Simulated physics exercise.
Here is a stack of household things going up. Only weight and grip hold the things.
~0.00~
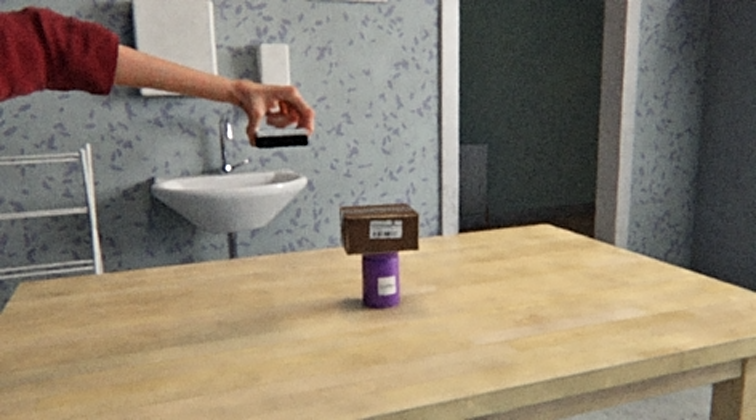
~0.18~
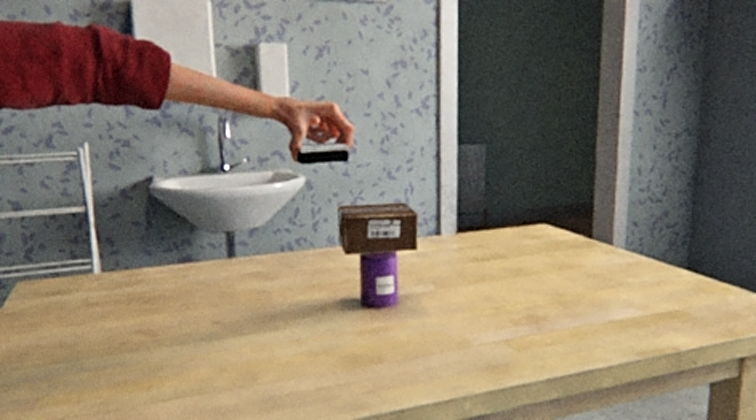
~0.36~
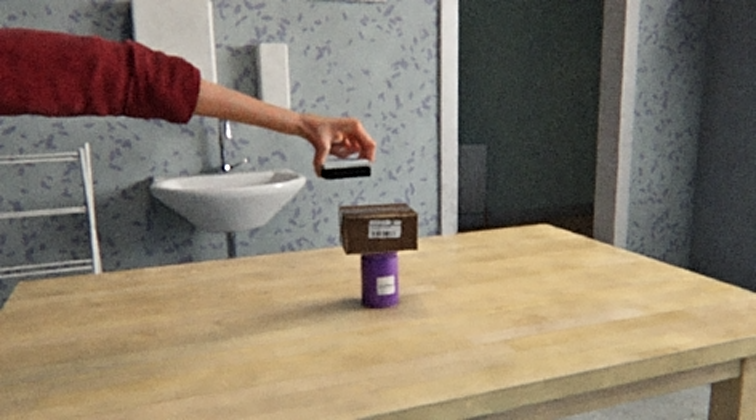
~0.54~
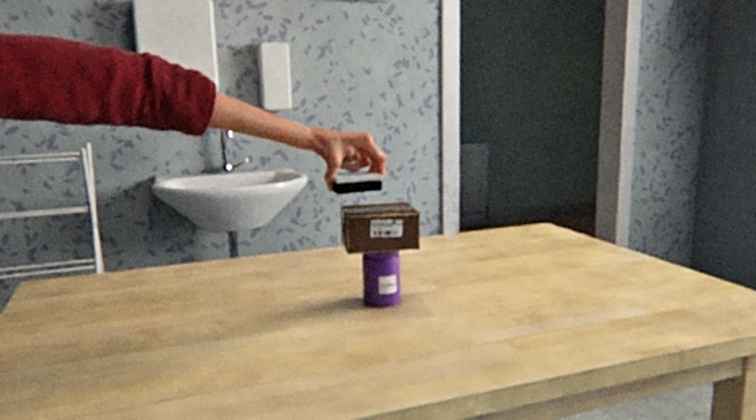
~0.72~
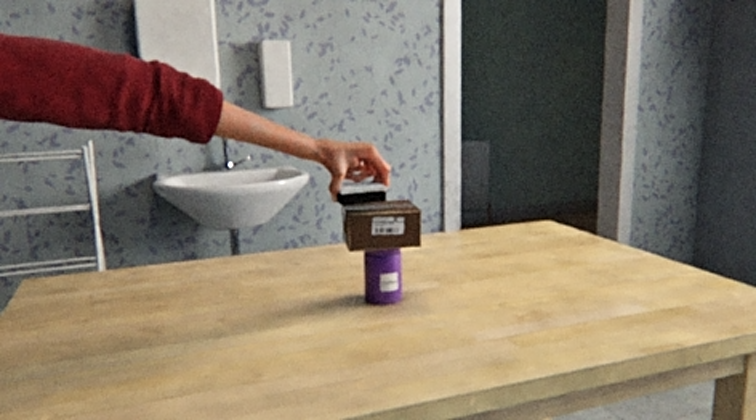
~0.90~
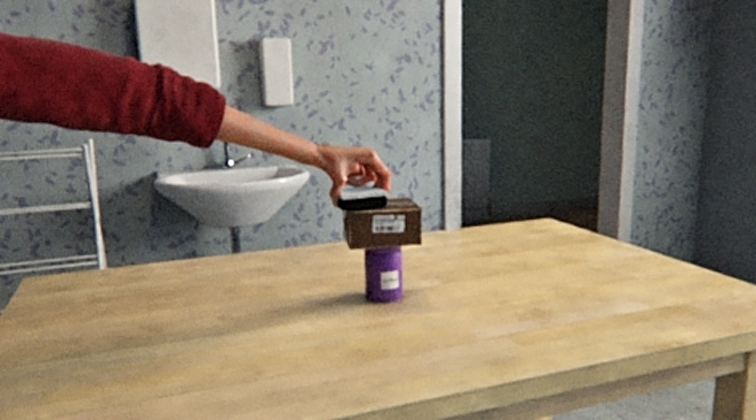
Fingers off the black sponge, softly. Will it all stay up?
It holds.
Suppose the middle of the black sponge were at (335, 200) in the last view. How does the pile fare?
Then it comes apart.
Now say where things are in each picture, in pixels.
The first picture shows coming down; black sponge (280, 138); purple jar (381, 275).
The second picture shows coming down; black sponge (320, 153); purple jar (379, 274).
The third picture shows coming down; black sponge (343, 169); purple jar (380, 274).
The fourth picture shows coming down; black sponge (354, 182); purple jar (381, 274).
The fifth picture shows coming down; black sponge (359, 193); purple jar (383, 271).
The sixth picture shows set down, still held; black sponge (359, 198); purple jar (383, 269).
By 1.10 s, all is still.
By 1.30 s, black sponge resting near (359, 199).
When it is over (2.0 s), all 3 as before. End places, in pixels of the last picture, black sponge near (359, 199). The pile keeps its balance.
